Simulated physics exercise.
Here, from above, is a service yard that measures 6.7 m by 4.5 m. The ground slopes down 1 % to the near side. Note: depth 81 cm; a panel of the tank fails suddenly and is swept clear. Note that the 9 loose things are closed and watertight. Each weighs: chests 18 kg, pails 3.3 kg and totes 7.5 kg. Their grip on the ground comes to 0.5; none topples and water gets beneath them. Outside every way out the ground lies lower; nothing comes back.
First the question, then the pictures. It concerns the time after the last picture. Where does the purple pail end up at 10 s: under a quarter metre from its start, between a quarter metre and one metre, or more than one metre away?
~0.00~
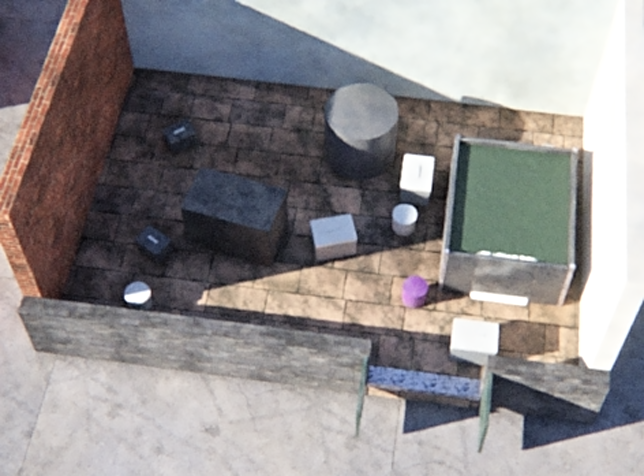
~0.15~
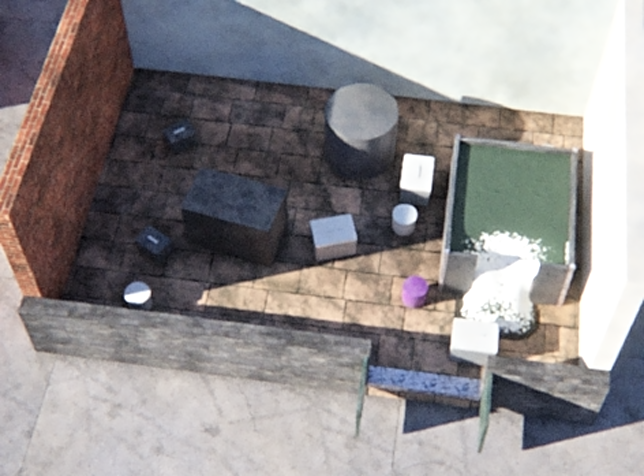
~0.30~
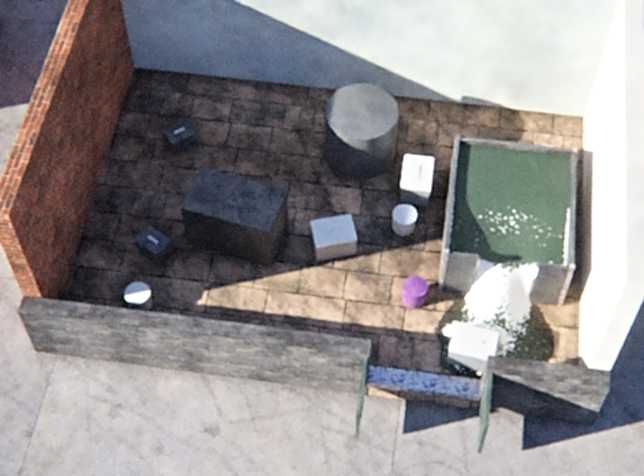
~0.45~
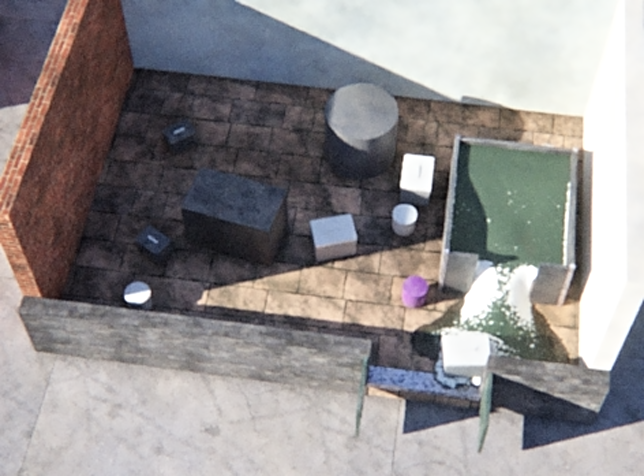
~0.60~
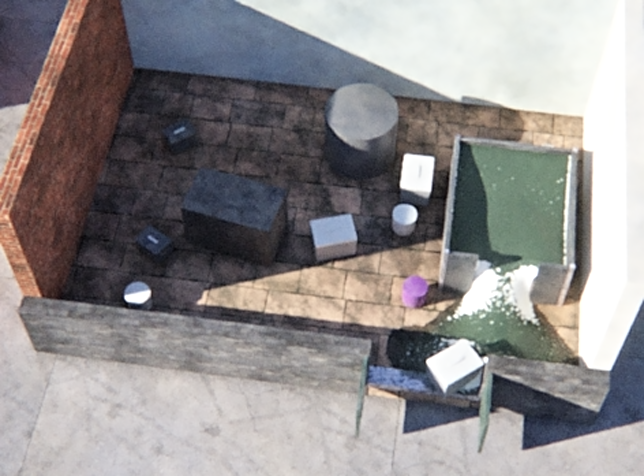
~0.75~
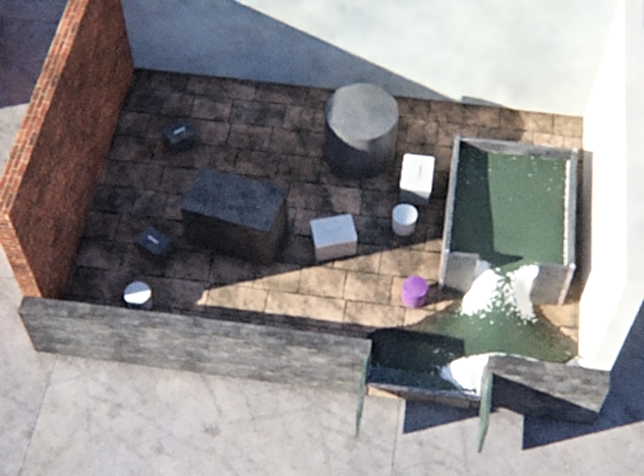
Under a quarter metre from its start.
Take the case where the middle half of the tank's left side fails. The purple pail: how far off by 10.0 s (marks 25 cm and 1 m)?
Result: The purple pail is pushed partway.
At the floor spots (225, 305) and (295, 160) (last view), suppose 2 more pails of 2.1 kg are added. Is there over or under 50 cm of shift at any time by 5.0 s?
Taking them in order, they end up greater and smaller.
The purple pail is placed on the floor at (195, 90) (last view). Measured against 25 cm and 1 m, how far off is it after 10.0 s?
I'd say it does not really move.
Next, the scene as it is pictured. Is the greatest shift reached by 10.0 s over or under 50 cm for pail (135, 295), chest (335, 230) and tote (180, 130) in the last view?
The first topped the threshold, the second never reached the threshold, and the third never reached the threshold.
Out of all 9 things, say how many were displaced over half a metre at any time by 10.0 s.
I make that 2.
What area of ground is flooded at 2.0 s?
Somewhere around 8.0 m2, roughly.
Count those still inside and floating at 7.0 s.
1.
After 2.0 s the purple pail is near (415, 286), 0.0 m from its start, aground; 1 of 9 are out; 0 afloat.
After 4.5 s the purple pail is near (415, 286), 0.0 m from its start, aground; 1 of 9 are out; 0 afloat.
After 7.0 s the purple pail is near (415, 286), 0.0 m from its start, aground; 1 of 9 are out; 1 afloat.
After 10.0 s the purple pail is near (415, 286), 0.0 m from its start, aground; 1 of 9 are out; 0 afloat.
